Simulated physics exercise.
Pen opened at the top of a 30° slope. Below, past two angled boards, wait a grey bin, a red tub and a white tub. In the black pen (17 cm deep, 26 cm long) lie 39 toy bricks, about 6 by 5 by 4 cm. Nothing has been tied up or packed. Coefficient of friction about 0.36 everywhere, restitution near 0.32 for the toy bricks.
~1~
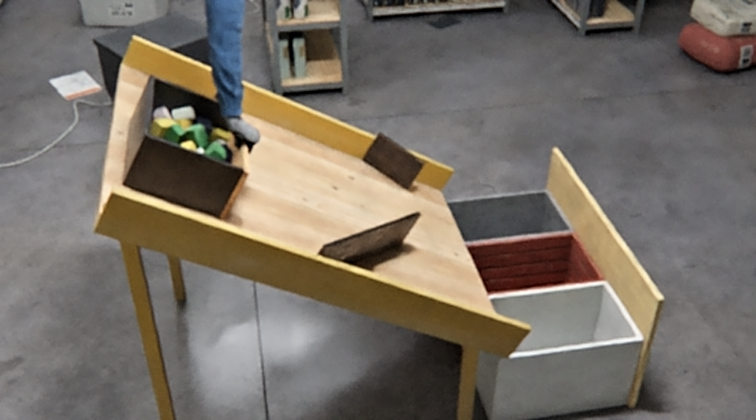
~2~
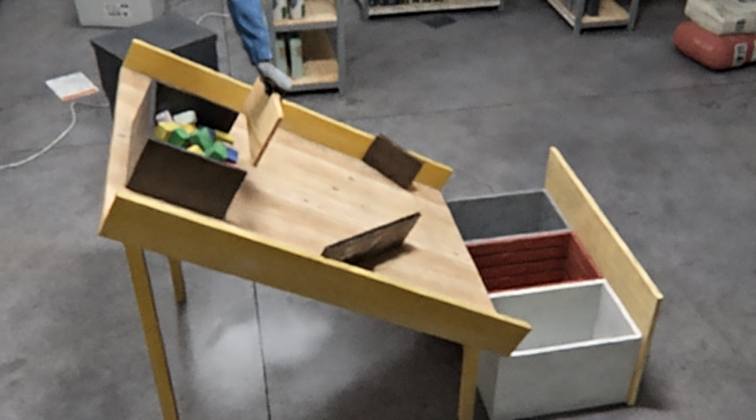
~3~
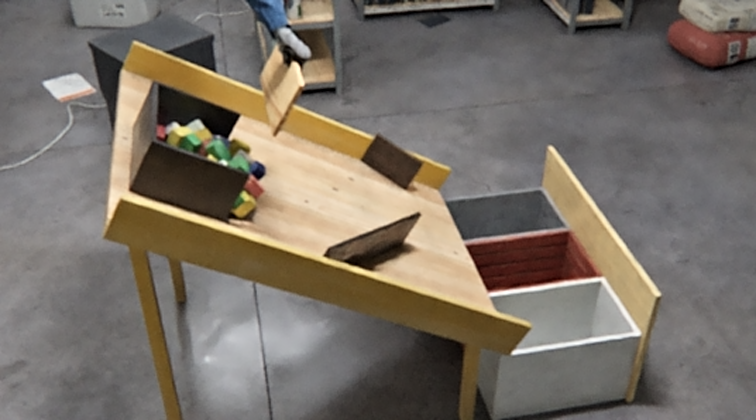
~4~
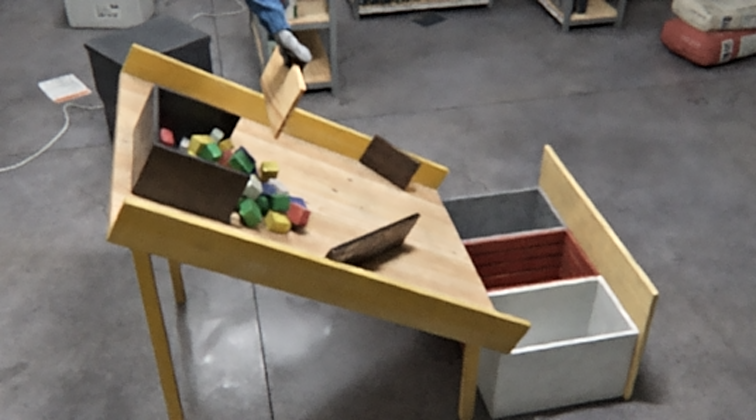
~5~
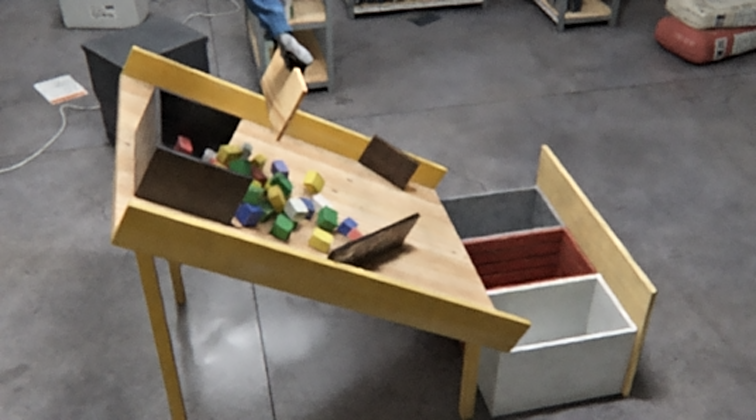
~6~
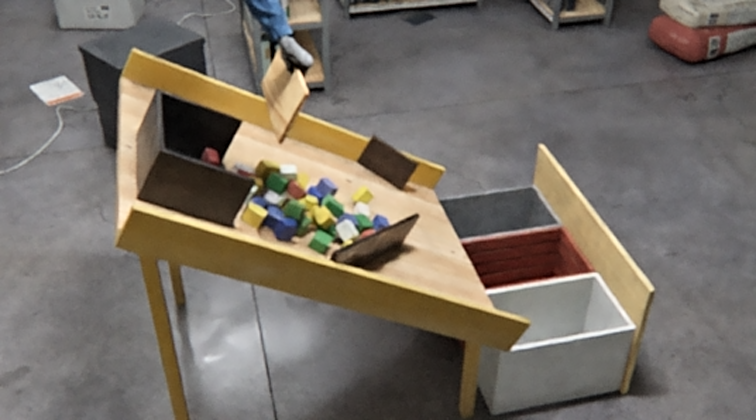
In the video, a hand lifts a wooden panel from the front of a black pen atop a sloping wooden table, and colourful toy bricks spill out and slide down between dark boards, with grey, red and white containers below.
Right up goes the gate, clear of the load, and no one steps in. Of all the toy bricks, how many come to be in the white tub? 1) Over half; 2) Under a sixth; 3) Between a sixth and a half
Answer: 2.
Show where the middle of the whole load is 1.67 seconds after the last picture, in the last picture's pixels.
Around (525, 296).
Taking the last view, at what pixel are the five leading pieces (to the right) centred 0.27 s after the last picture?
Somewhere near pixel (450, 229).
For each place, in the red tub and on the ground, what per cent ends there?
Estimate: 50 % then 0 %.
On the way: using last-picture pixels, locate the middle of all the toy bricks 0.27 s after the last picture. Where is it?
I'd put the middle close to (363, 212) in the last view.
Then, 0.27 s after the last picture, 37 on the slope and 2 in the air.
Then, 0.60 s after the last picture, 6 in the grey bin, 5 in the red tub, 23 on the slope and 5 in the air.
Then, 1.07 s after the last picture, 13 in the grey bin, 14 in the red tub, 9 on the slope and 3 in the air.
Outcome (1.67 s after the last picture), 15 in the grey bin, 20 in the red tub and 4 on the slope. Asked share, 0 of 39, 0 per cent.
